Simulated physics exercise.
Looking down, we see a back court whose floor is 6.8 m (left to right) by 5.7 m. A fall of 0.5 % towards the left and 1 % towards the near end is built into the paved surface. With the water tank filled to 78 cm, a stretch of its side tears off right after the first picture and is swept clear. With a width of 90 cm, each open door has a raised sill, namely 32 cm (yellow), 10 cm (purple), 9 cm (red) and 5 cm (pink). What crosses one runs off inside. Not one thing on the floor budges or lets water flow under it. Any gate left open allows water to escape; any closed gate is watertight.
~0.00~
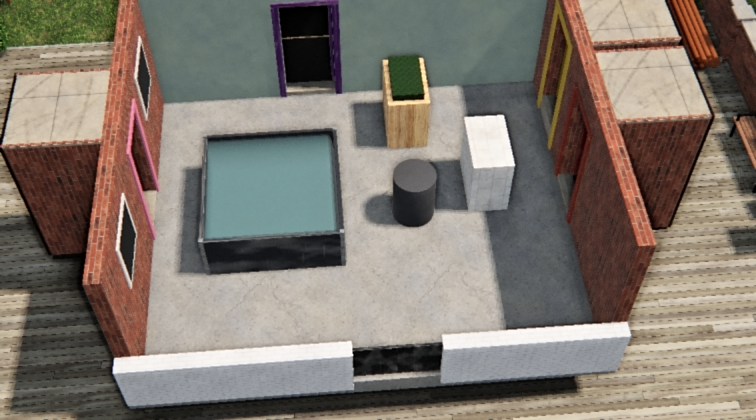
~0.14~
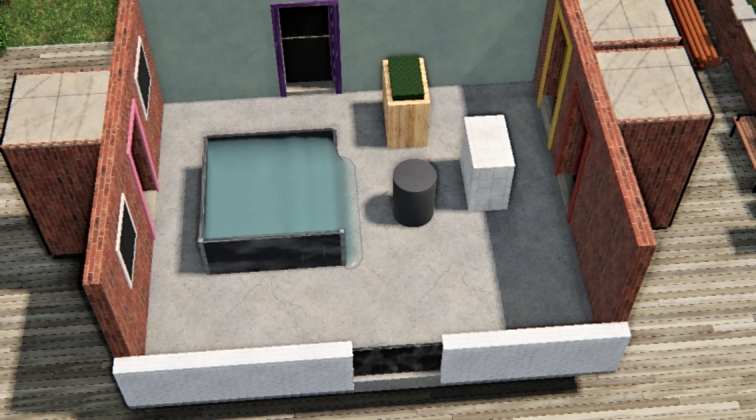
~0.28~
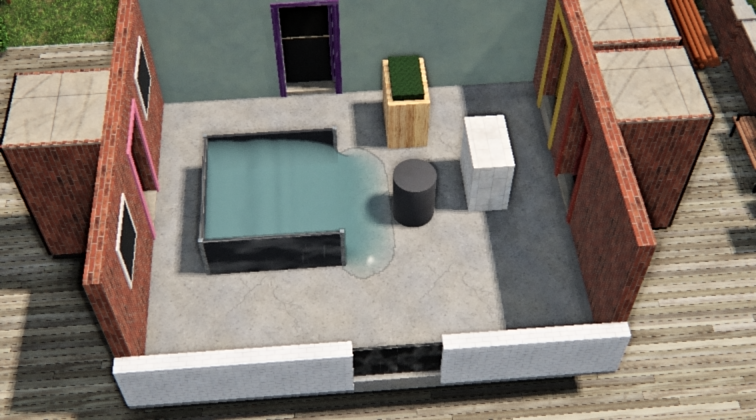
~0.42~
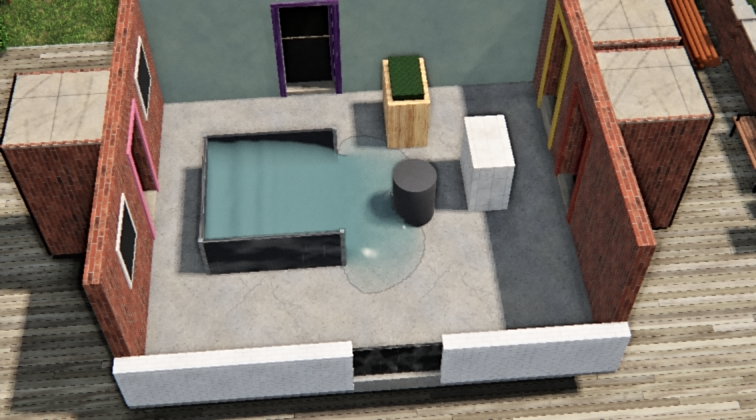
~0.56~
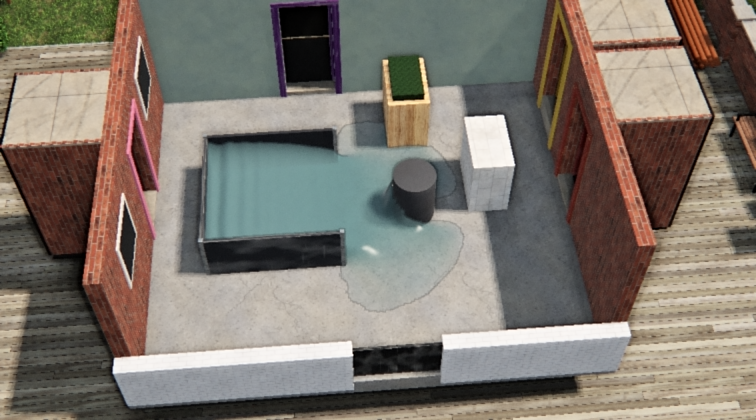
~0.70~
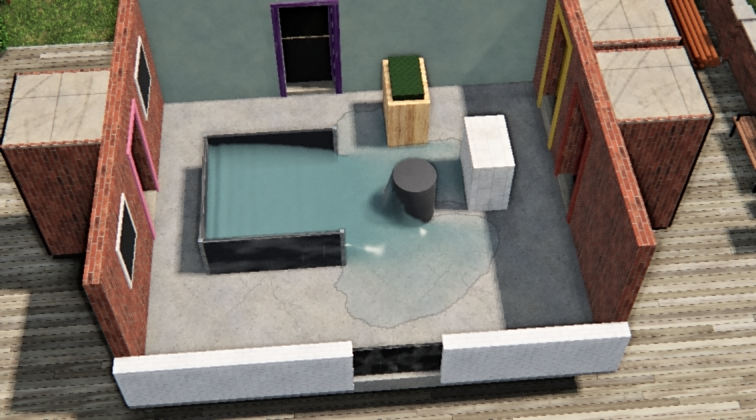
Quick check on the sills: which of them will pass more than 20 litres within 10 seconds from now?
As I see it, at the yellow door the amount will not overshoot the limit; at the purple door the amount will not overshoot the limit; at the red door the amount will overshoot the limit; at the pink door the amount will overshoot the limit.
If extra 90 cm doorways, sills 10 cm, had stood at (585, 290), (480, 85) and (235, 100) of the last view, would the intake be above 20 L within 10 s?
Check each in turn: The first succeeds, the second succeeds, the third fails.
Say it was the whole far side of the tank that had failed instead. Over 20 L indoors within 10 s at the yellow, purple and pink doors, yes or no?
Then yellow would come out on the low side, purple on the high side and pink on the high side.
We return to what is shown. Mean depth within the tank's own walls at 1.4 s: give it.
Mean depth: Some 38 cm.
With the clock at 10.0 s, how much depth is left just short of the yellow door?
Looks like about 7.0 cm at that spot.
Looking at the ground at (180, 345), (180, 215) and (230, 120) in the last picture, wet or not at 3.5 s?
Untouched, untouched, submerged.
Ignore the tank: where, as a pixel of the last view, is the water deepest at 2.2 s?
It's at about (587, 339) in the last picture.
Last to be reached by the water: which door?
Last: Pink.
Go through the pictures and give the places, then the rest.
The water tank at (271, 186) is whole and still, 78 cm deep, in the first frame.
The front is at (339, 159), 1.1 m from the gap at (338, 202); 0.5 m2 of floor is under water; 78 cm left at the back of the water tank, in the second frame.
The front is at (359, 152), 1.3 m from the gap at (338, 203); 1.8 m2 of floor is under water; 78 cm left at the back of the water tank, in the third frame.
The front is at (386, 145), 1.7 m from the gap at (338, 204); 3.2 m2 of floor is under water; 77 cm left at the back of the water tank, in the fourth frame.
Water pours out at (338, 205) and has run 2.1 m, to (452, 260); typically 9 cm deep outside, 68 cm at the water tank's back, in the fifth frame.
Water pours out at (338, 204) and has run 2.6 m, to (491, 251); typically 8 cm deep outside, 66 cm at the water tank's back, in the sixth frame.
After 1.4 s water covers 40 % of the floor and is deepest (51 cm) near (383, 211); yellow door 17 cm at the sill, 0 L in, purple door not reached, red door 7 cm at the sill, 0 L in, pink door not reached.
After 2.2 s water covers 55 % of the floor and is deepest (48 cm) near (587, 339); yellow door 27 cm at the sill, 0 L in, purple door 5 cm at the sill, 0 L in, red door 8 cm at the sill, 1 L in, pink door not reached.
After 3.5 s water covers 70 % of the floor and is deepest (32 cm) near (476, 316); yellow door 18 cm at the sill, 0 L in, purple door 9 cm at the sill, 1 L in, red door 12 cm at the sill, 9 L in, pink door not reached.
After 6.0 s water covers 95 % of the floor and is deepest (20 cm) near (506, 87); yellow door 10 cm at the sill, 0 L in, purple door 6 cm at the sill, 2 L in, red door 16 cm at the sill, 94 L in, pink door 4 cm at the sill, 0 L in.
After 10.0 s water covers 100 % of the floor and is deepest (18 cm) near (150, 300); yellow door 7 cm at the sill, 0 L in, purple door 5 cm at the sill, 2 L in, red door 7 cm at the sill, 121 L in, pink door 16 cm at the sill, 61 L in.
